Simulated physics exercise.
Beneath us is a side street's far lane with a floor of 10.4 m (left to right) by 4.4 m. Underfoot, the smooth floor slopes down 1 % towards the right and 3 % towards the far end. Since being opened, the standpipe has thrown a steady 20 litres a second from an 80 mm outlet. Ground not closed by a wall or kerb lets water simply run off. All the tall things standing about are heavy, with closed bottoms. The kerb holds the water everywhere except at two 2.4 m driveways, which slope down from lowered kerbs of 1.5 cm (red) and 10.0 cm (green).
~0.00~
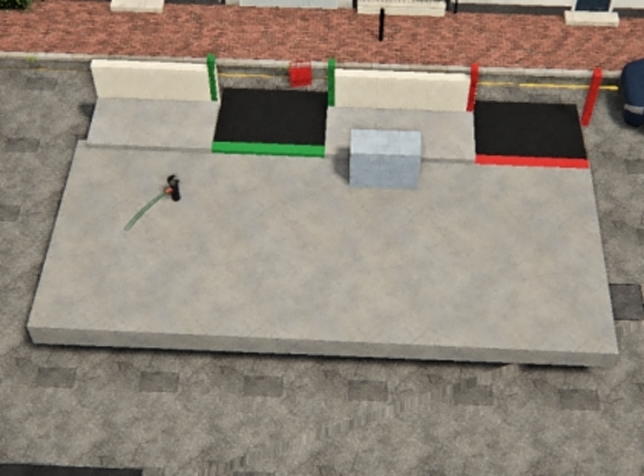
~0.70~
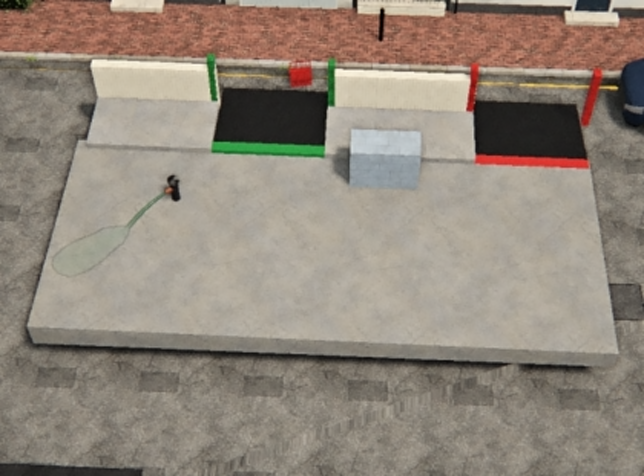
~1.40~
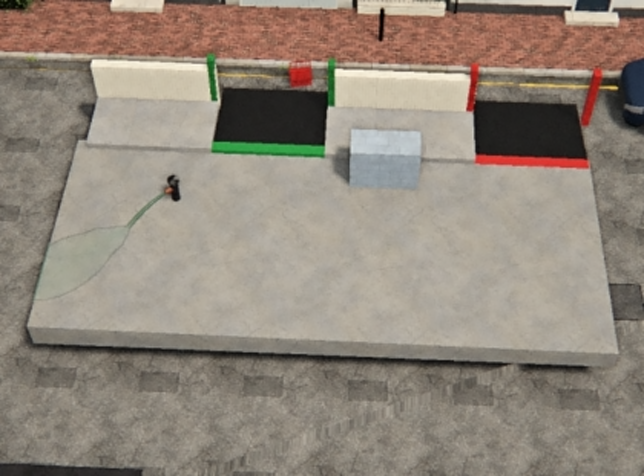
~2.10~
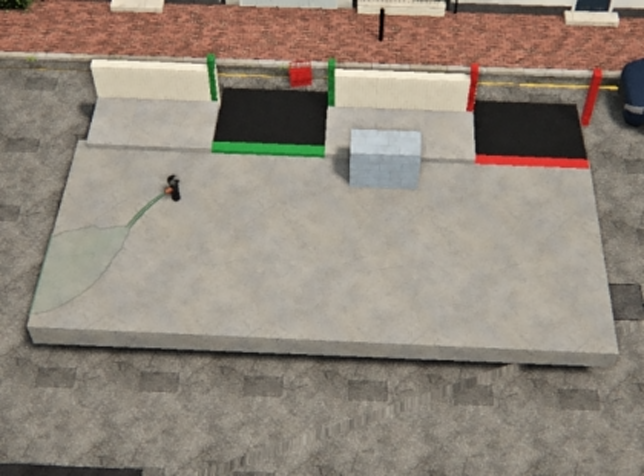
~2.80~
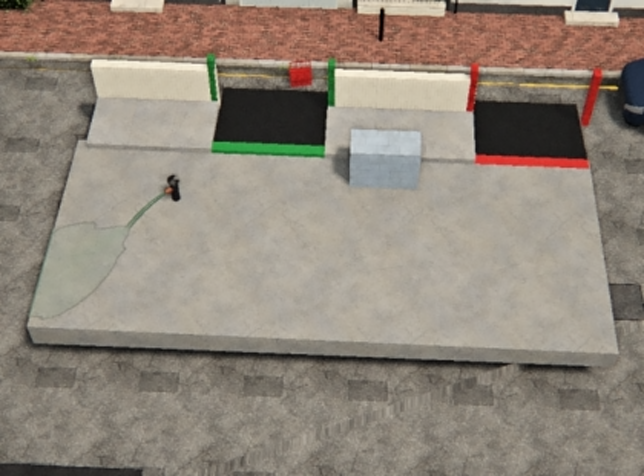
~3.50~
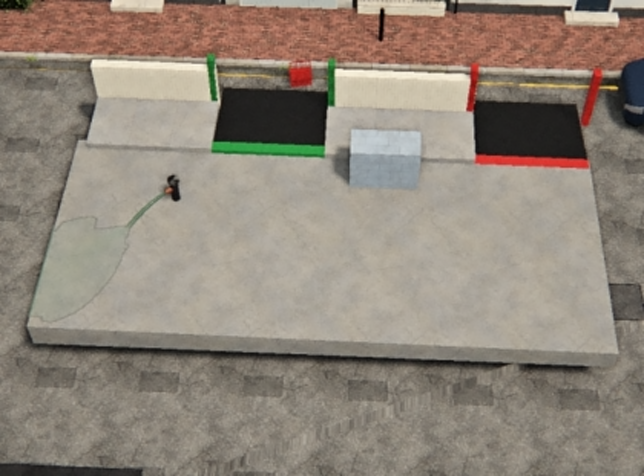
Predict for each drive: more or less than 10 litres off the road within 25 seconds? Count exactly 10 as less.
Red driveway - less. Green driveway - less.
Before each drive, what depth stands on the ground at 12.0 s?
So red stands at 0.0 cm, while green stands at 0.0 cm.
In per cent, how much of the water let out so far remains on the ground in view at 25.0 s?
Something like 16 percent.
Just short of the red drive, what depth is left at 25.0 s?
The depth there is around 0.0 cm.
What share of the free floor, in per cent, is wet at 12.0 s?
About 10 percent.
After 5.0 s water covers 5 % of the floor and is deepest (3 cm) near (110, 237); red driveway not reached, green driveway not reached.
After 8.0 s water covers 5 % of the floor and is deepest (3 cm) near (110, 237); red driveway not reached, green driveway not reached.
After 12.0 s water covers 10 % of the floor and is deepest (3 cm) near (110, 237); red driveway not reached, green driveway not reached.
After 16.0 s water covers 10 % of the floor and is deepest (3 cm) near (110, 237); red driveway not reached, green driveway not reached.
After 25.0 s water covers 10 % of the floor and is deepest (3 cm) near (110, 237); red driveway not reached, green driveway 1.5 cm at the lowered kerb, 0 L in.
